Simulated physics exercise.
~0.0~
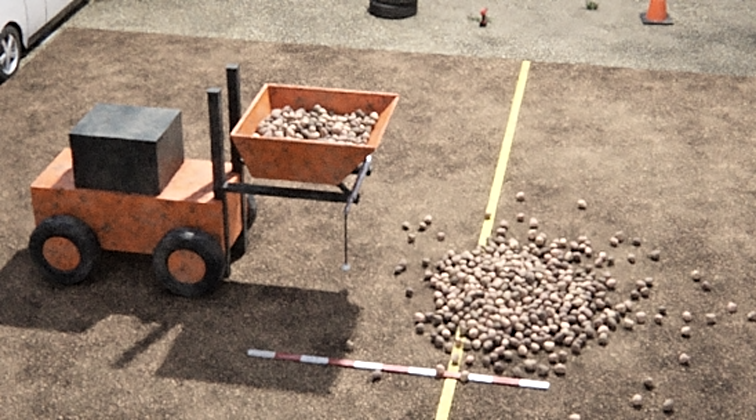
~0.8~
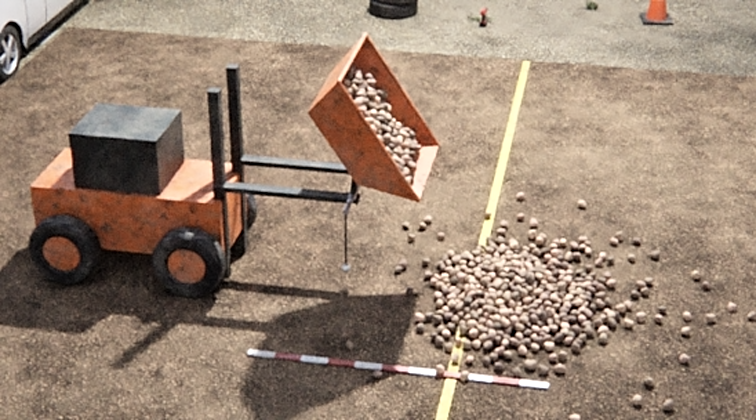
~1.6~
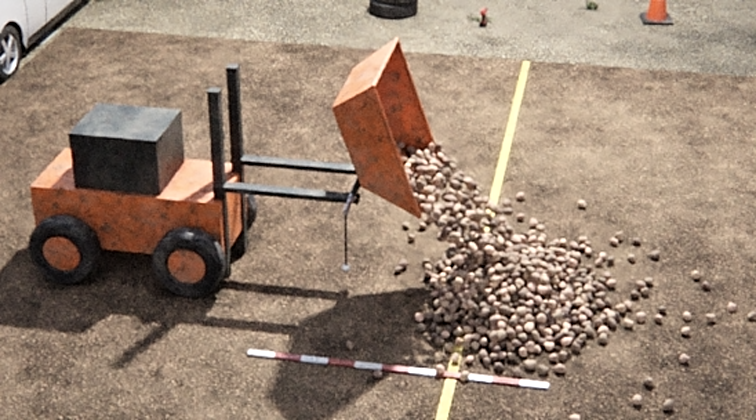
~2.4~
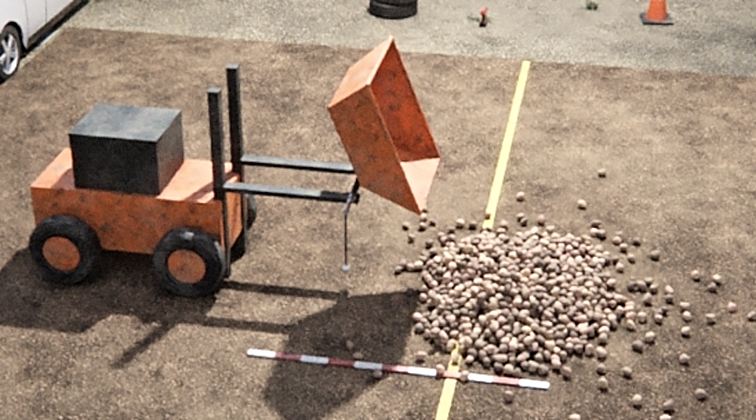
An orange forklift-like machine with a black box on top stands at the left of a brown gravelly yard, seen from above at an angle, holding a raised orange skip full of pale brownish stones. To its right, a heap of similar stones lies across a yellow line, near a red and white staff, with a cone and tyre behind. The skip tips steeply to the right, its stones still inside. Then they pour down onto the heap. Finally the skip hangs tilted and empty above a larger, broader pile straddling the line.
